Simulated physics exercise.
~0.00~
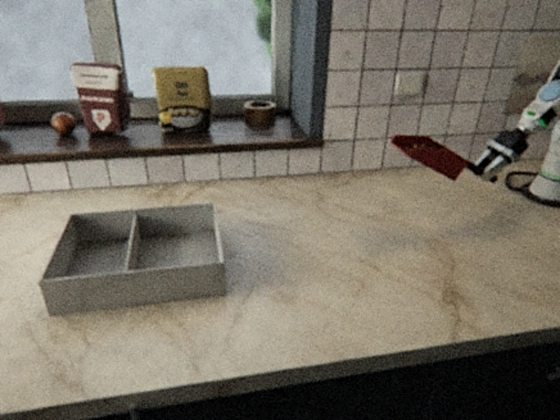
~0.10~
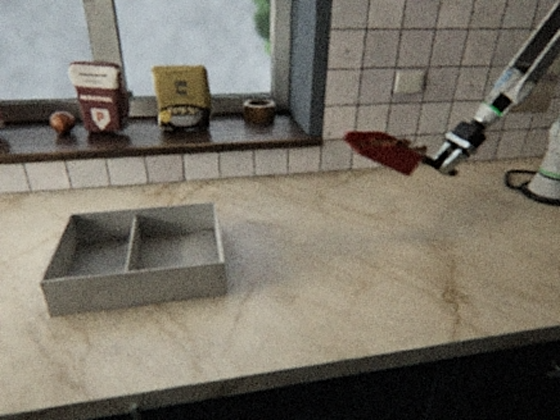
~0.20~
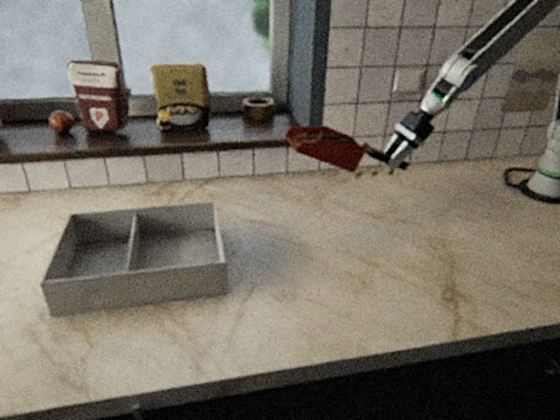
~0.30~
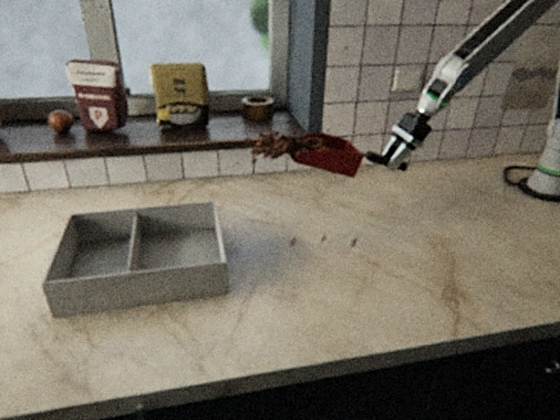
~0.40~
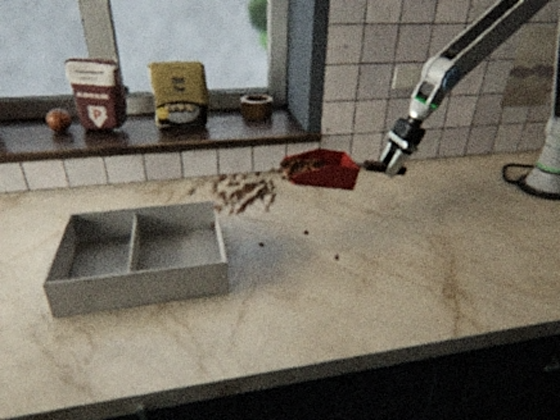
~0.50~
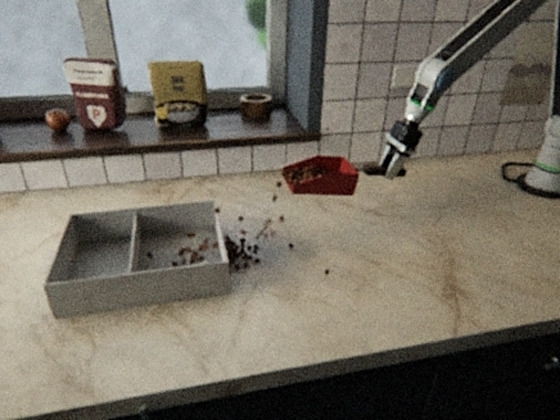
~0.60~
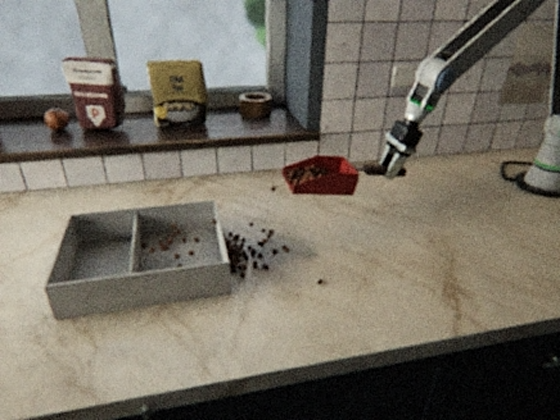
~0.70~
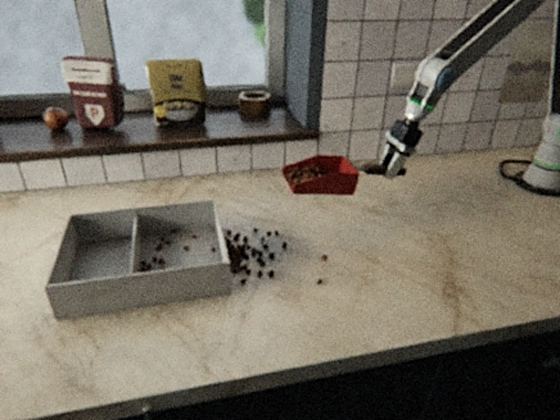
The clip opens on a marble-patterned countertop with a grey divided tray at left and a red scoop held by a robot arm at right, beneath a windowsill lined with packets. The arm carries the scoop left toward the tray. As it slows, brown pellets spill forward from the open front and fly leftward in a loose cloud. The scoop dips slightly while the pellets rain down around the tray's right edge. Some land in the right compartment, but many scatter across the counter beside it. The arm finally holds still, with plenty of pellets left in the scoop.
